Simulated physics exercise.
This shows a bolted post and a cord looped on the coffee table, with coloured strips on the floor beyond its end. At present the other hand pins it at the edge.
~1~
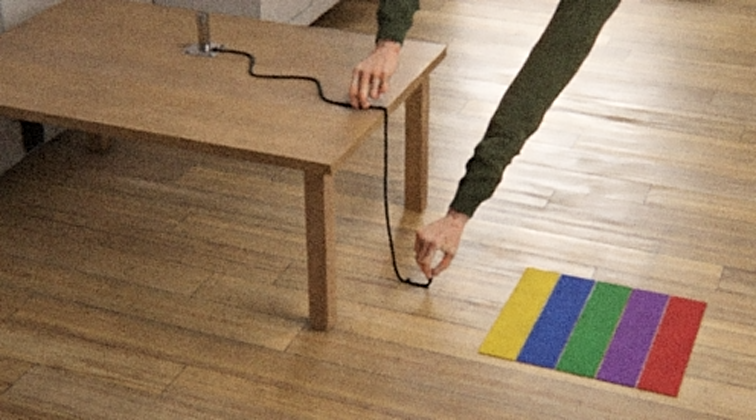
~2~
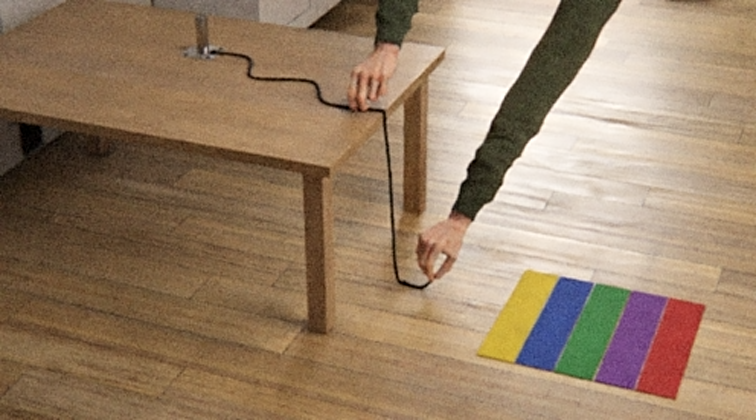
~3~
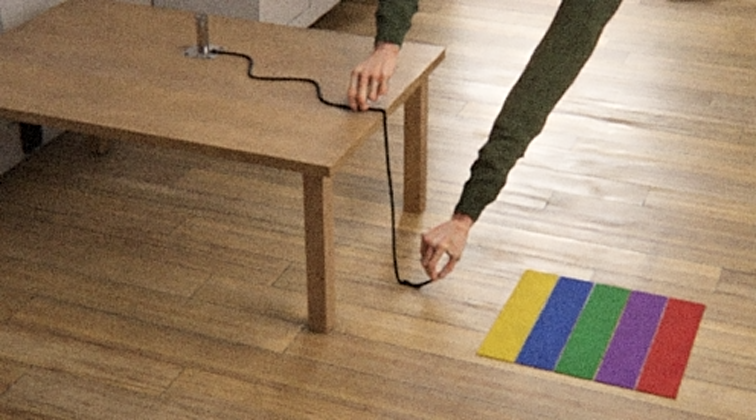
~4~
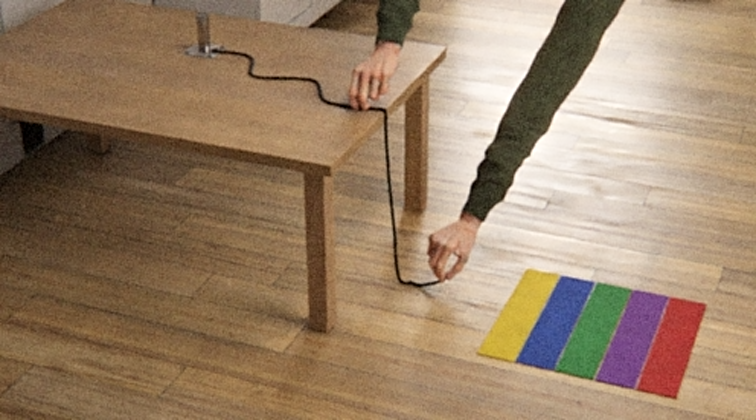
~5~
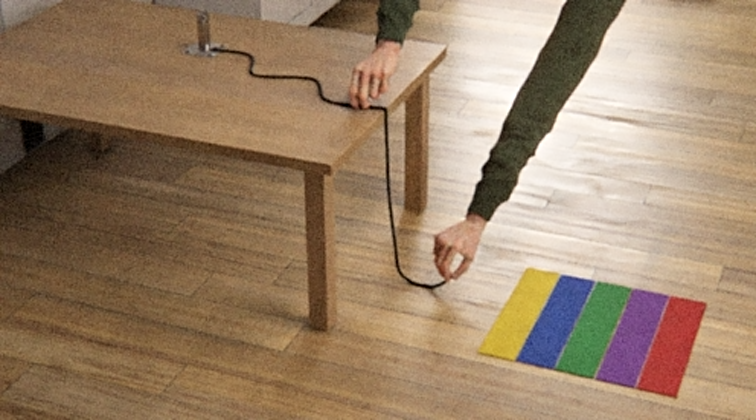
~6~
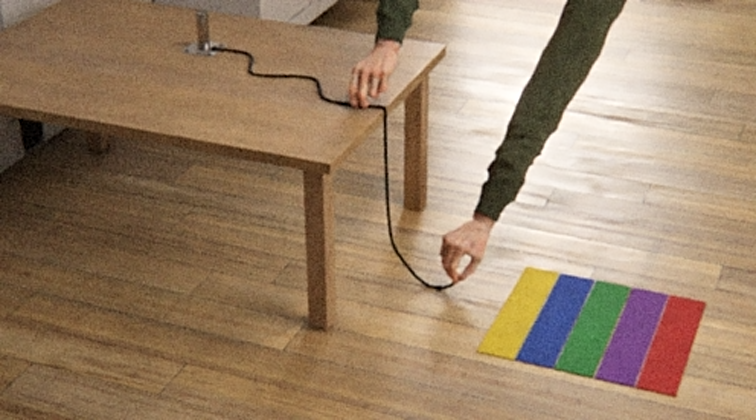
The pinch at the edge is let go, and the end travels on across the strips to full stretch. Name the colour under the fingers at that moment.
Green.
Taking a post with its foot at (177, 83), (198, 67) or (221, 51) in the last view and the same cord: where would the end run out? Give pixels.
Going through the tries, you get (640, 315), then (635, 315), then (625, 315).
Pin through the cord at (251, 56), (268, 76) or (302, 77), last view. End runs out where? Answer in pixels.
Respectively (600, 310), (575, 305) and (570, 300).
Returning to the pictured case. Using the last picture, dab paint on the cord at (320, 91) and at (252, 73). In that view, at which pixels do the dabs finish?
At (355, 94), then (280, 71).
Early on, end near (522, 292); over yellow.
Midway, end near (574, 303); over blue.
At the end of the slack, end near (603, 309); over green. It gets as far as the green strip.
